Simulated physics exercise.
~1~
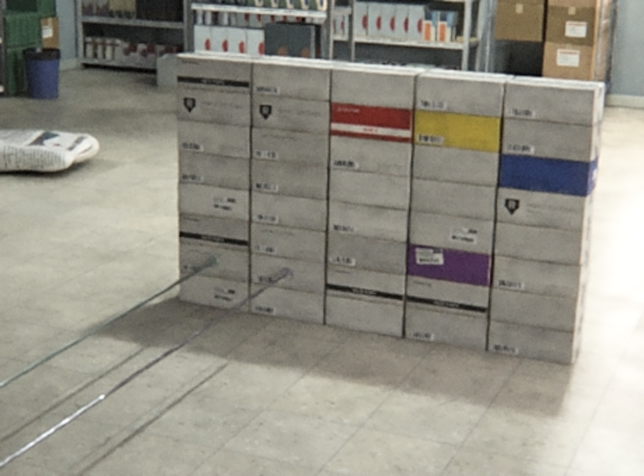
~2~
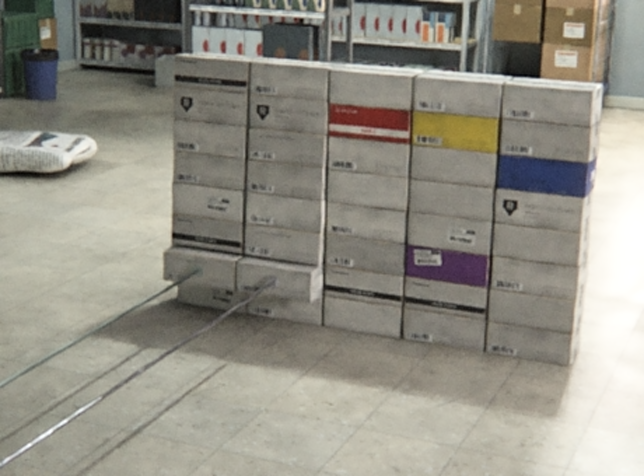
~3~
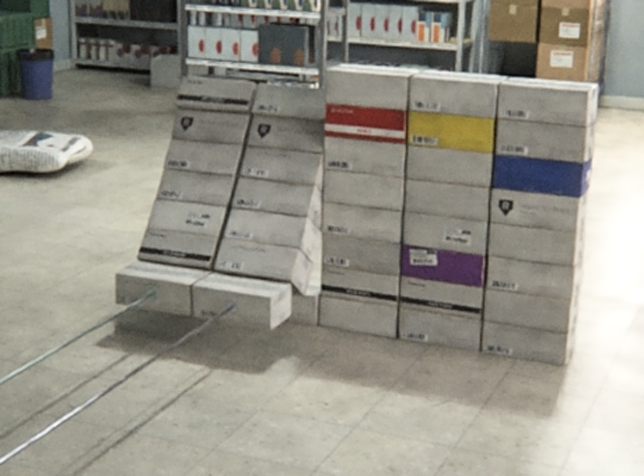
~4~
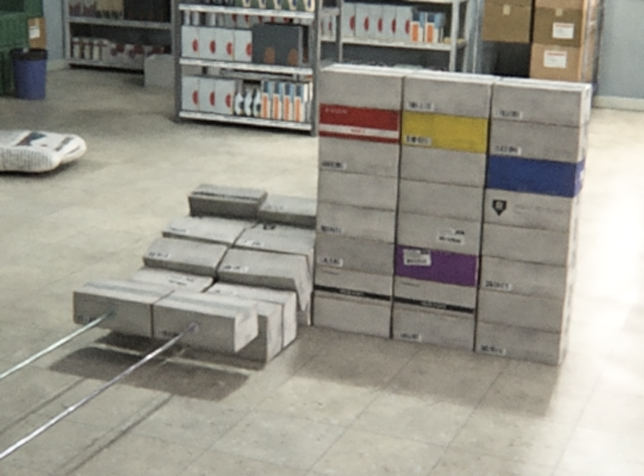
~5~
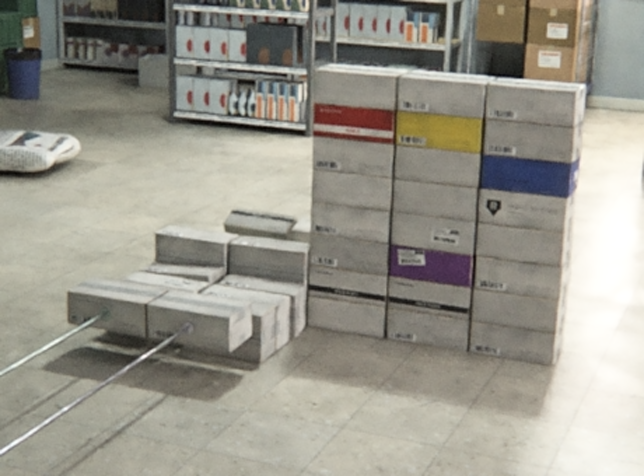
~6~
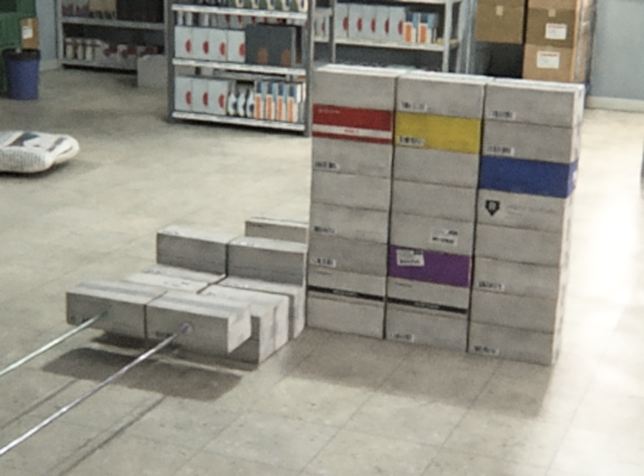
To begin with, a wall of pale shoe boxes, marked by single red, yellow, blue and purple ones, stands on a shop floor with two rods reaching its lower left. The rods draw two neighbouring boxes near the bottom out together, toward the left and the viewer. As they slide clear, the two columns above them tip forward in a leaning stack. Those boxes then topple and tumble into a low heap behind the pulled pair. The heap settles, while the three right-hand columns stay upright, with all four coloured boxes still in place.
